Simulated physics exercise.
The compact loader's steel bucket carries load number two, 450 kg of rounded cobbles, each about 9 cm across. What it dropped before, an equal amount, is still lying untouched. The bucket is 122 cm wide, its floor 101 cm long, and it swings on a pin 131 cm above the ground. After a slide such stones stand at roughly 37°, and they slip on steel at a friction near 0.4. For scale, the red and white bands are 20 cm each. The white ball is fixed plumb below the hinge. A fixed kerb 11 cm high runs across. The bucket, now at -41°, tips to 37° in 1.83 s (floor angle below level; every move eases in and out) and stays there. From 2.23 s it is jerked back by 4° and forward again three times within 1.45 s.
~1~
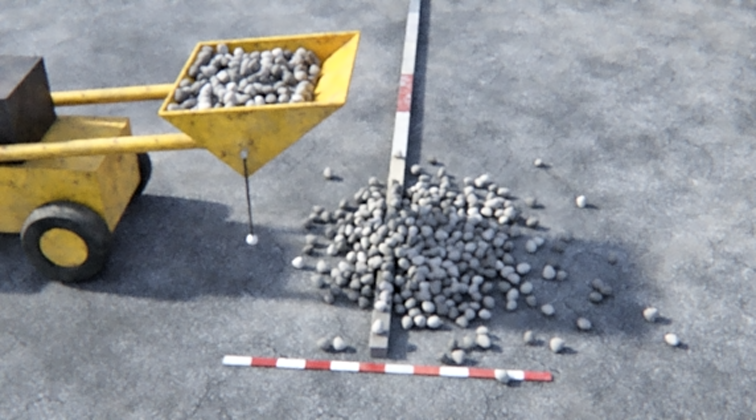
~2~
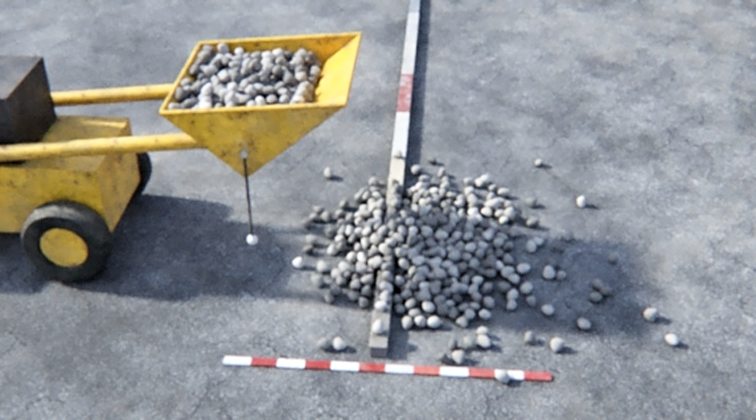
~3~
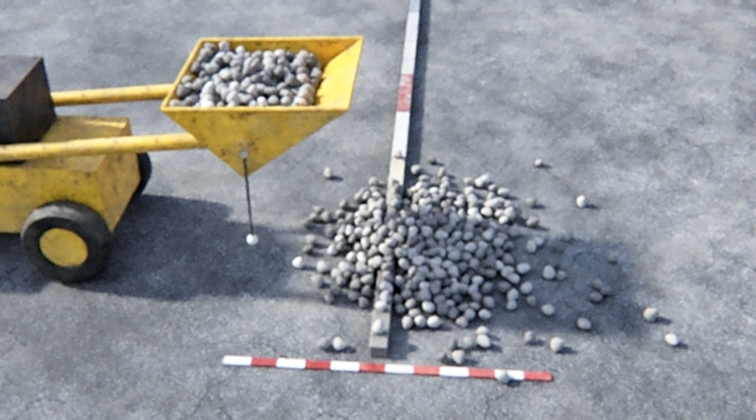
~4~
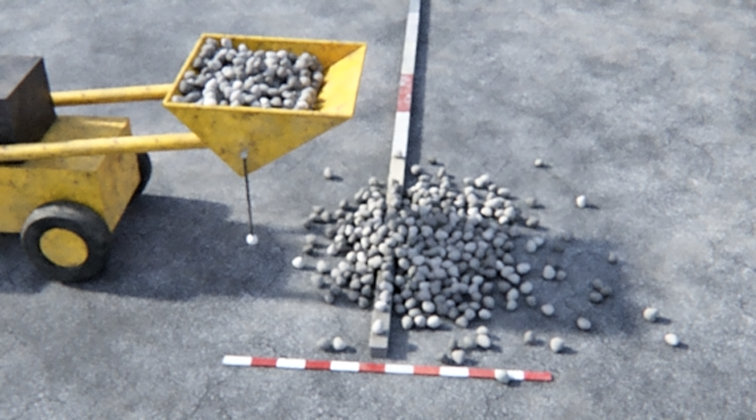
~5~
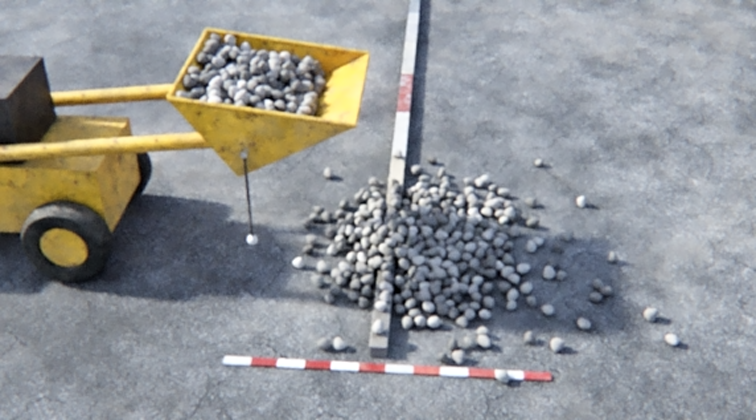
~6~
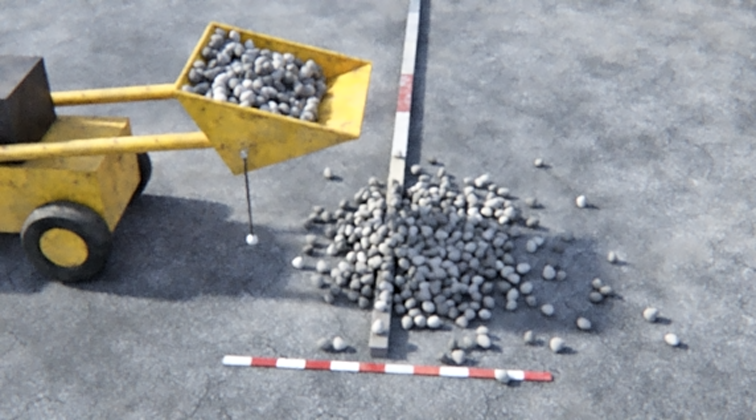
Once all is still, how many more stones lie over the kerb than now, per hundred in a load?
About 43 per cent.
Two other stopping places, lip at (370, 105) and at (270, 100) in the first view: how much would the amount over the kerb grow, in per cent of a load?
First some 75, then 0 per cent.
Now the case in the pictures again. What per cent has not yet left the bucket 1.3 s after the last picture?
It holds some 40 per cent.
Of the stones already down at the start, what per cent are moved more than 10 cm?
Roughly 10 per cent of them.
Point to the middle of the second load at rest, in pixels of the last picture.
Their middle is at about (385, 231).
Then, 0.8 s after the last picture the floor is at 25°; in per cent of one load, 100 in the bucket, 26 on this side of the kerb, 75 over the kerb; the foremost stones are at (612, 286).
Then, 1.3 s after the last picture the floor is at 37°; in per cent of one load, 40 in the bucket, 79 on this side of the kerb, 81 over the kerb; the foremost stones are at (612, 286).
Then, 3.5 s after the last picture the floor is at 37°; in per cent of one load, 0 in the bucket, 82 on this side of the kerb, 118 over the kerb; the foremost stones are at (612, 286).
Then, 6.3 s after the last picture the floor is at 37°; in per cent of one load, 0 in the bucket, 82 on this side of the kerb, 118 over the kerb; the foremost stones are at (612, 286). Net gain over the kerb, 43.
